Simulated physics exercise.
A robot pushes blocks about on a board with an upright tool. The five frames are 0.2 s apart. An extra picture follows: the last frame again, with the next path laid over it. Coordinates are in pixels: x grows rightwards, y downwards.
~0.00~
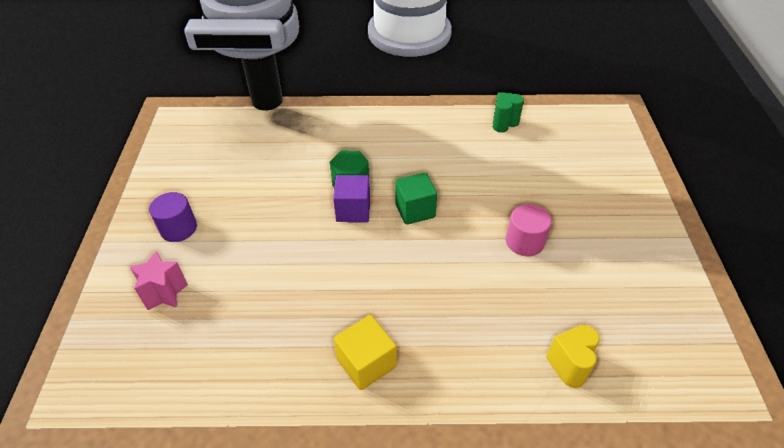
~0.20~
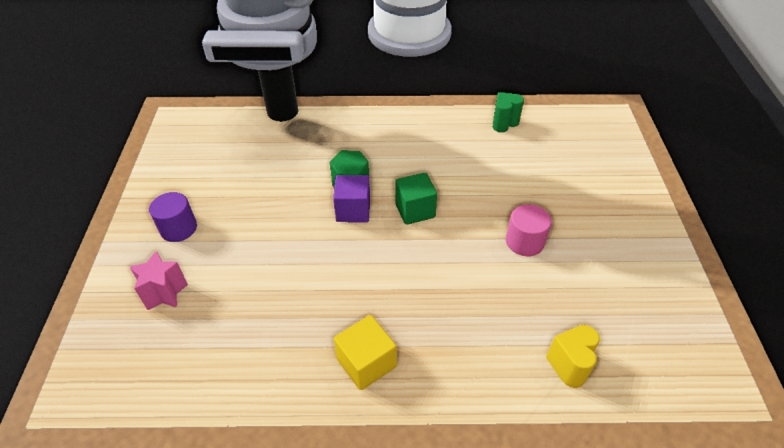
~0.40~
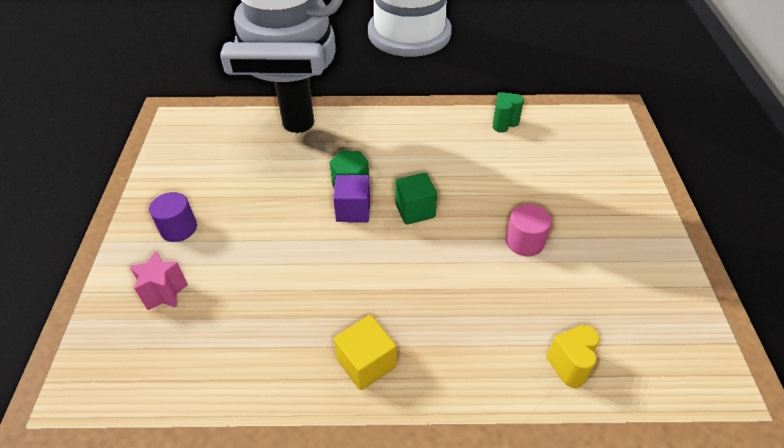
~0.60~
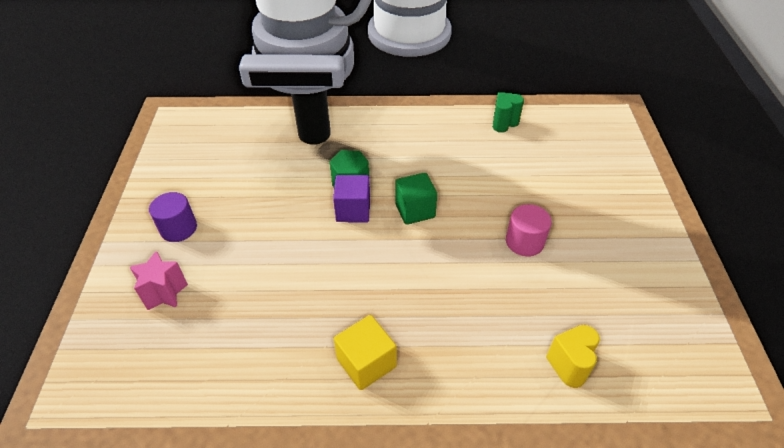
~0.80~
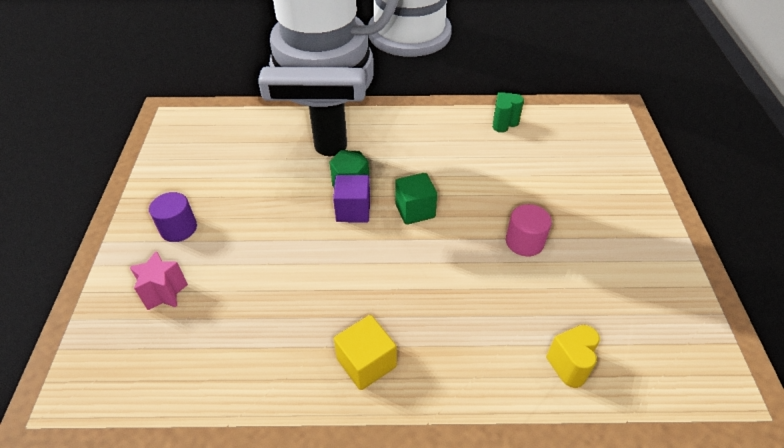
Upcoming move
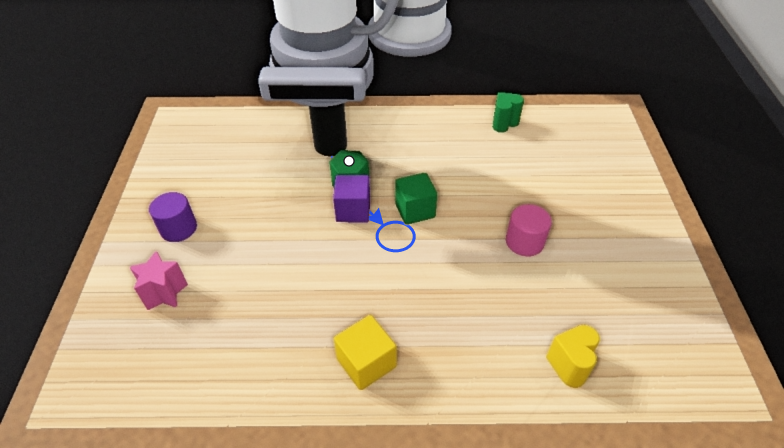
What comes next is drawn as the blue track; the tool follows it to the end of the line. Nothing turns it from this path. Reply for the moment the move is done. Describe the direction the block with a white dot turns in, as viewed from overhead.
Overhead view: Clockwise.
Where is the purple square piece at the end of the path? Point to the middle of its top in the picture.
Roughly at (359, 259).
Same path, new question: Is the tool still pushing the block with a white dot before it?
That would be a yes.
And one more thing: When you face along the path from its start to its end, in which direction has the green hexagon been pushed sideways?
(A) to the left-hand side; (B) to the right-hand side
The answer is B.
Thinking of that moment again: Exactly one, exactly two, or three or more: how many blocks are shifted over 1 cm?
Two get moved.
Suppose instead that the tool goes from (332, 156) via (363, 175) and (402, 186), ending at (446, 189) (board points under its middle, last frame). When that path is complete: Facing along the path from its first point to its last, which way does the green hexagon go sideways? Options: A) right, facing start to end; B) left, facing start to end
The correct letter is A.
The line goes from (332, 156) by way of (348, 182) and (368, 210) to (396, 236); the dot is on the green hexagon.
What follows on the original path. One third of the way, tool at (348, 172); green hexagon at (361, 183); purple square piece at (359, 210).
Two thirds of the way, tool at (368, 200); green hexagon at (377, 215), turned 25° clockwise; purple square piece at (363, 242), turned 25° clockwise.
At the end, tool at (396, 226); green hexagon at (393, 243), turned 65° clockwise; purple square piece at (359, 259), turned 60° clockwise; green square piece unmoved.
